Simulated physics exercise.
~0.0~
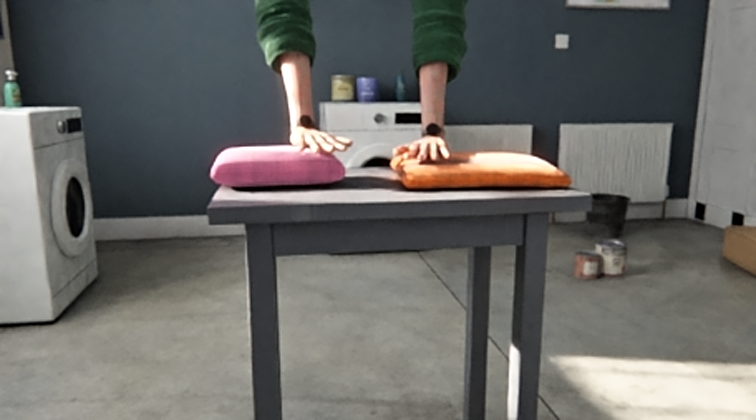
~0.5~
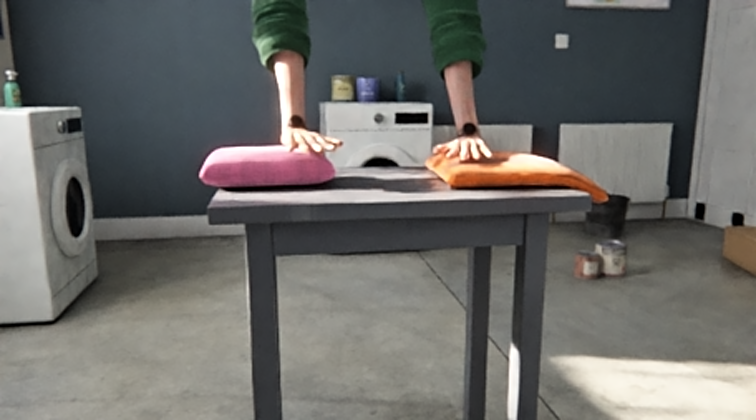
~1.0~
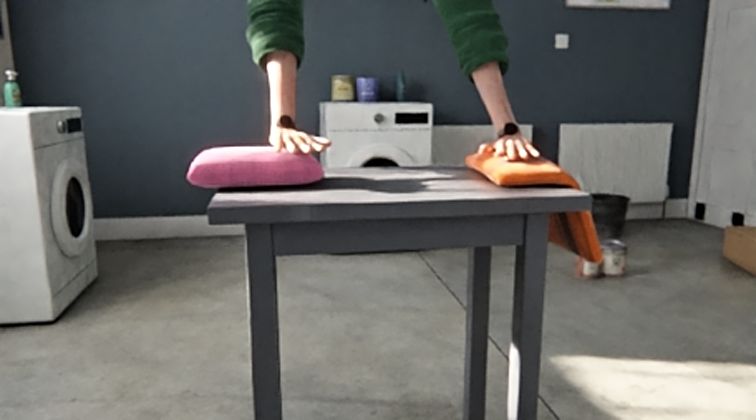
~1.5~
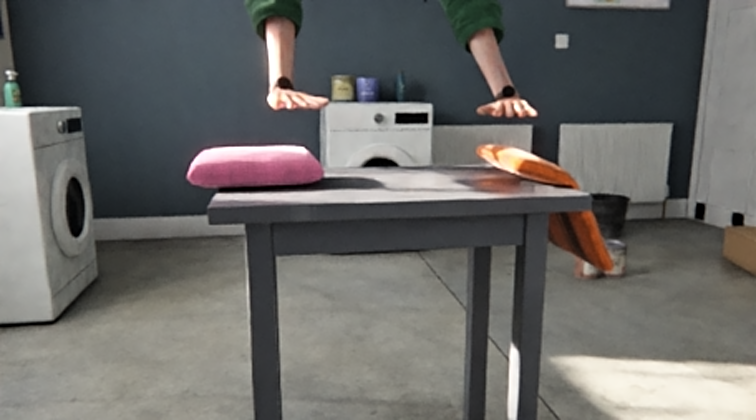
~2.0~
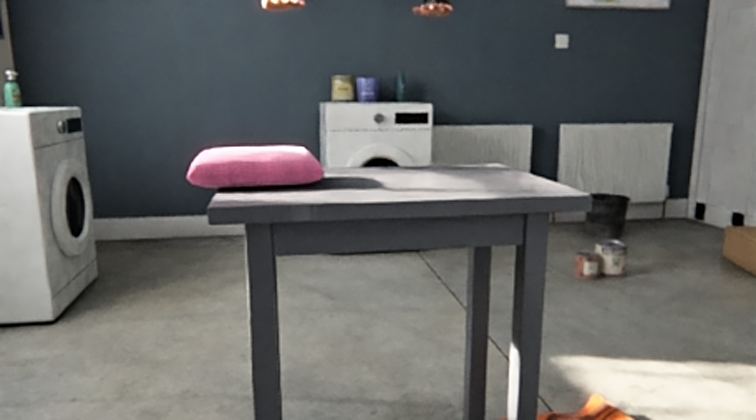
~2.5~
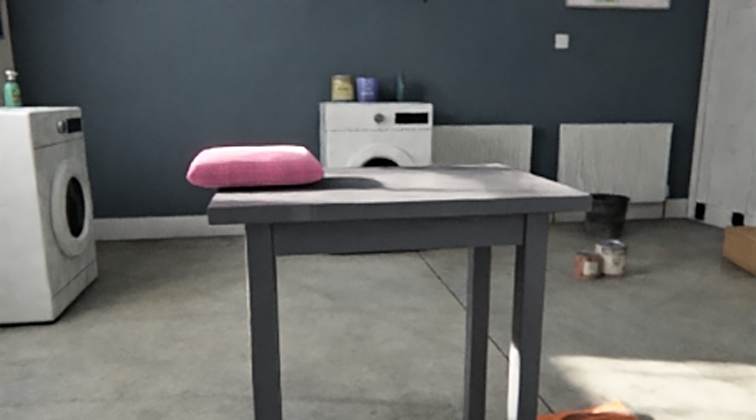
In a laundry room with a grey floor and dark blue wall, seen from the front by a still camera, a grey table stands between a white washing machine at left and another behind. Two hands in green sleeves press on a pink sack at left and an orange pad at right. They slide the two apart, the pink one poking past the left edge while the orange one droops over the right. The hands lift away, and the orange pad slips off and drops. It ends on the floor at lower right, while the pink sack stays on the table.
